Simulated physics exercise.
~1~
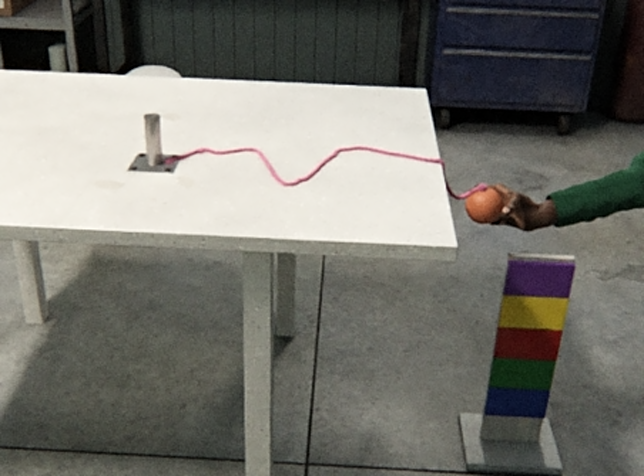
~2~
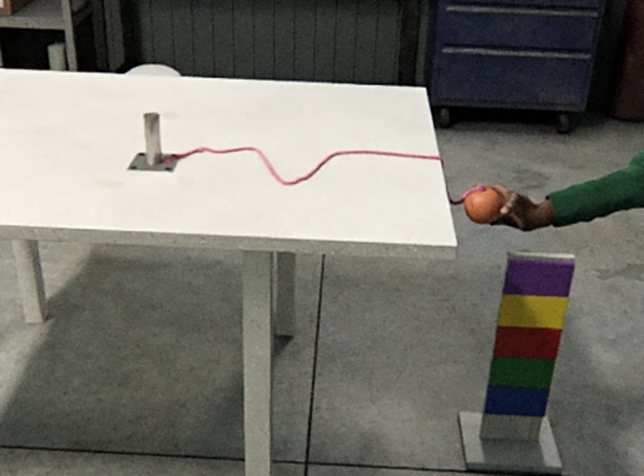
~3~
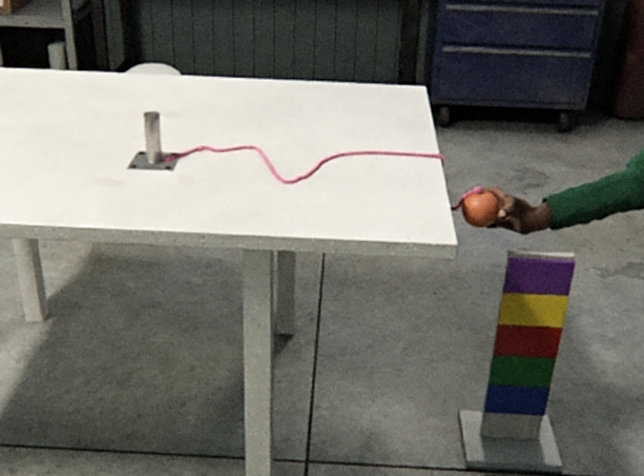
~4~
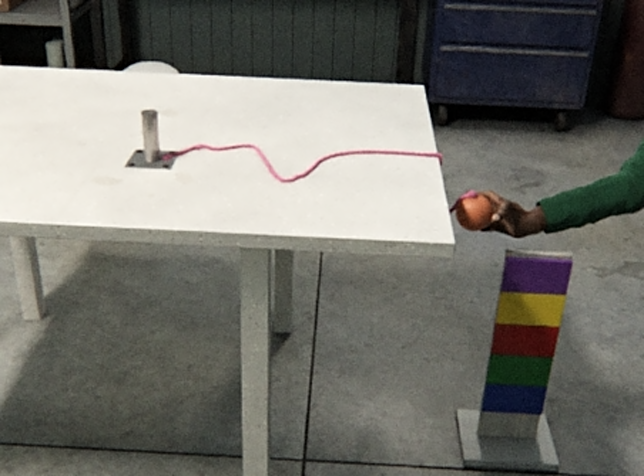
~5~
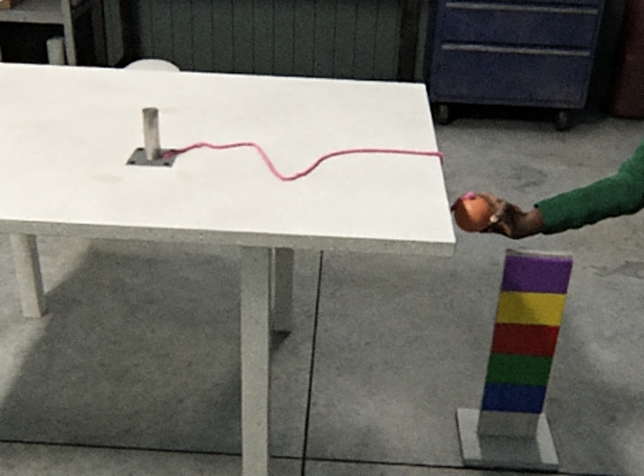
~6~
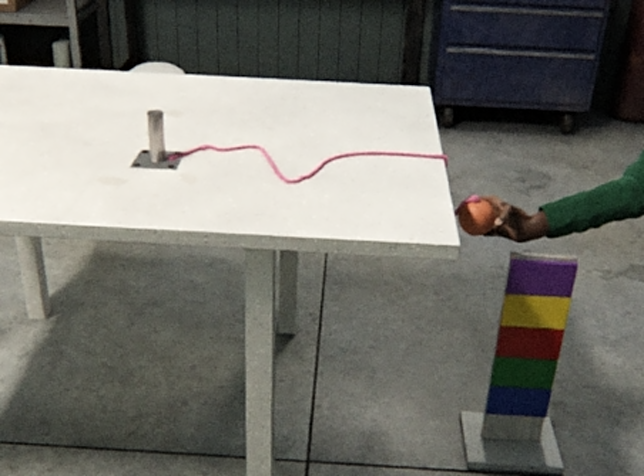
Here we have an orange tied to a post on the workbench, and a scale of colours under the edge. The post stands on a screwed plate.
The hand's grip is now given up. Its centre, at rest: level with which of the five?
Green.
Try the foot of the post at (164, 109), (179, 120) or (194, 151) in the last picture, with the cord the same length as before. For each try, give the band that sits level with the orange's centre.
Result 1: Red. Result 2: Green. Result 3: Blue.
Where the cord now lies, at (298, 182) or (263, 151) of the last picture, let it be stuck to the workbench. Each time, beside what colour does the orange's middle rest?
Try one: Yellow. Try two: Red.
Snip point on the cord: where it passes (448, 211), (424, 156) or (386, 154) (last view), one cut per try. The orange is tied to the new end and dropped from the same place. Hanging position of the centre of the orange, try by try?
Case by case: Close to (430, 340), (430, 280) and (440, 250).
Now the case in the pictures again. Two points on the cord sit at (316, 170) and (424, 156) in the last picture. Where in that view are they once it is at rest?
Point one to (422, 165), point two to (436, 263).
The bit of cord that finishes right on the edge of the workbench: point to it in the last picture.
Answer: The point at (327, 161).
Soon after, orange near (452, 370); level with green.
Then, orange near (397, 354); level with green.
Further on, orange near (432, 369); level with green.
At rest, orange near (419, 368); level with green. Its middle rests at the green band.
